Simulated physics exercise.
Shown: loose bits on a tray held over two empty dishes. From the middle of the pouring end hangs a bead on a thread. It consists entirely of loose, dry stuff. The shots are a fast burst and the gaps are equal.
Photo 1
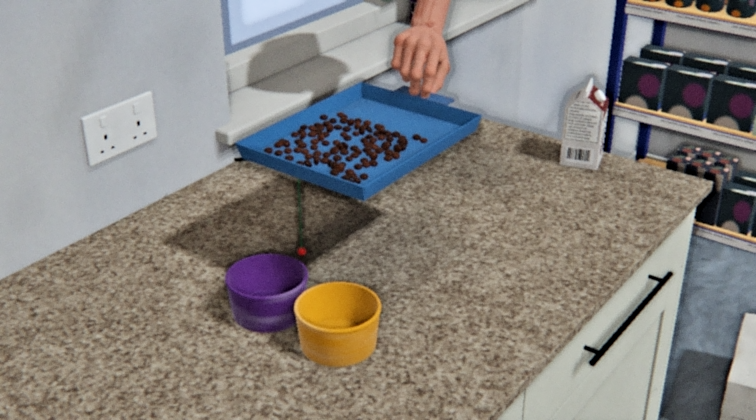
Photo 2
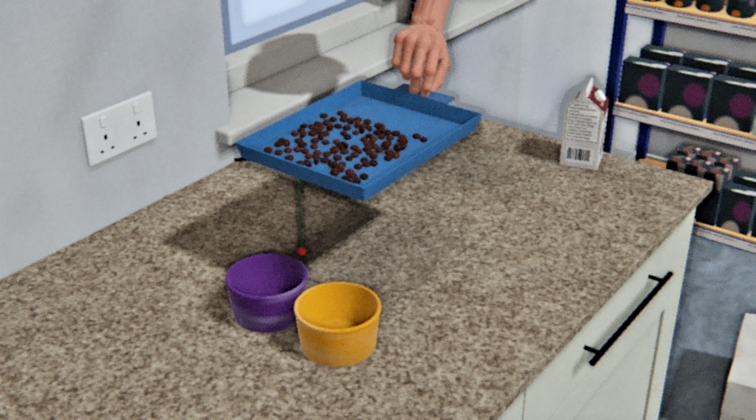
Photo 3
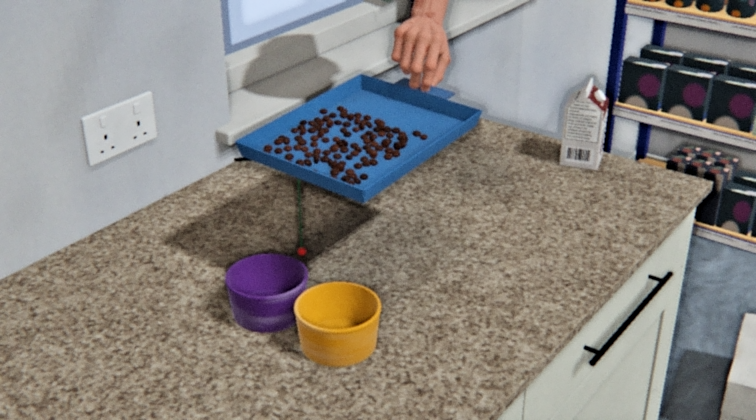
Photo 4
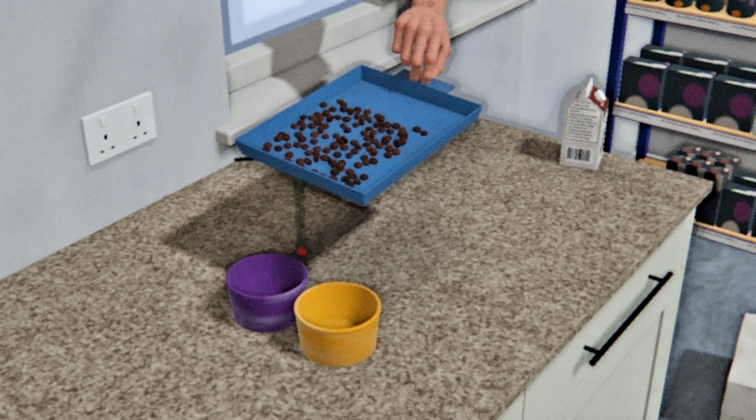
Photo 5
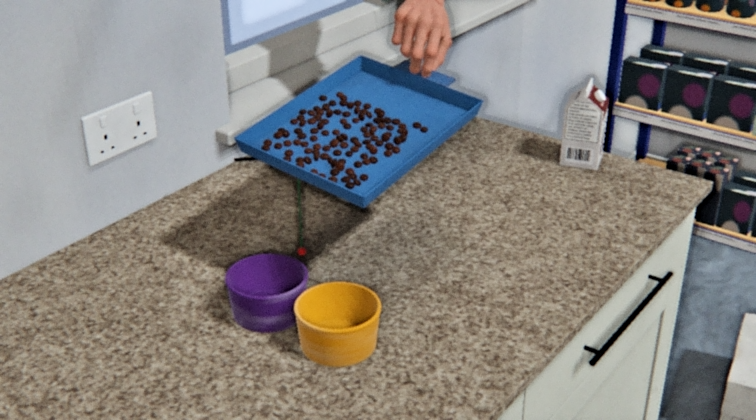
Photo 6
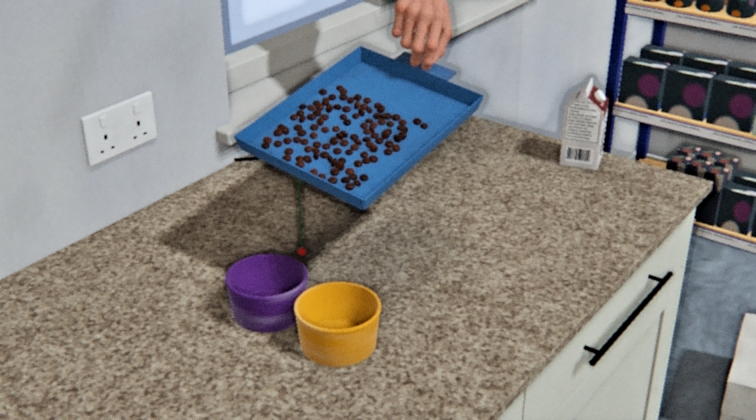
A hand at the top holds the far edge of a blue tray scattered with dark brown chocolate drops, above a speckled kitchen counter seen from a raised angle. Below it sit a purple dish on the left and a yellow one on the right, with a red bead hanging near them and a carton behind. The hand slowly raises the tray's far side, the near edge slanting slightly down to the right, while the drops barely shift and the camera stays still.
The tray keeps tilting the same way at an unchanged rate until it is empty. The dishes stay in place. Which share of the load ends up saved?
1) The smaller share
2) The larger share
(1) The smaller share.
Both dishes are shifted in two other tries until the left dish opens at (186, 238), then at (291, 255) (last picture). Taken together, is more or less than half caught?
So that's a lesser portion the first time round, a greater portion the second.
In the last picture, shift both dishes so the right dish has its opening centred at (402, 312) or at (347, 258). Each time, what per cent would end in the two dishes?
In order, 70 % and 30 %.
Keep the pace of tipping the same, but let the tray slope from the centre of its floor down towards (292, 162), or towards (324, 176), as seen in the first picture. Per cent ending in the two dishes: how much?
It comes to about 30 per cent the first time and about 90 per cent the second.
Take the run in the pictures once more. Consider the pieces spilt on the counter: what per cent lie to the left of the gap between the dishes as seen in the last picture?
0 in a hundred, roughly.
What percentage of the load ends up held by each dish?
Per hundred pieces, the left dish ends with about 0 and the right dish with about 30.
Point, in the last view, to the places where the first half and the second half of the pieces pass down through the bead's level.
I'd put it at roughly (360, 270), and after that at roughly (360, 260).
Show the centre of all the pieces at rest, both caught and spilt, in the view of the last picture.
Resting centre, last picture - approx. (366, 316).
Soon after the last picture, tray tipped steeply; nearly all on the tray; a stray few in the air.
A little later, tray tipped right over; about a third on the tray; about a quarter in the right dish; about a quarter outside both; about a quarter in the air.
Later still, tray tipped past a quarter turn; about a quarter in the right dish; most outside both.
At rest, tray tipped past a quarter turn; about a quarter in the right dish; none in the left dish; most outside both.
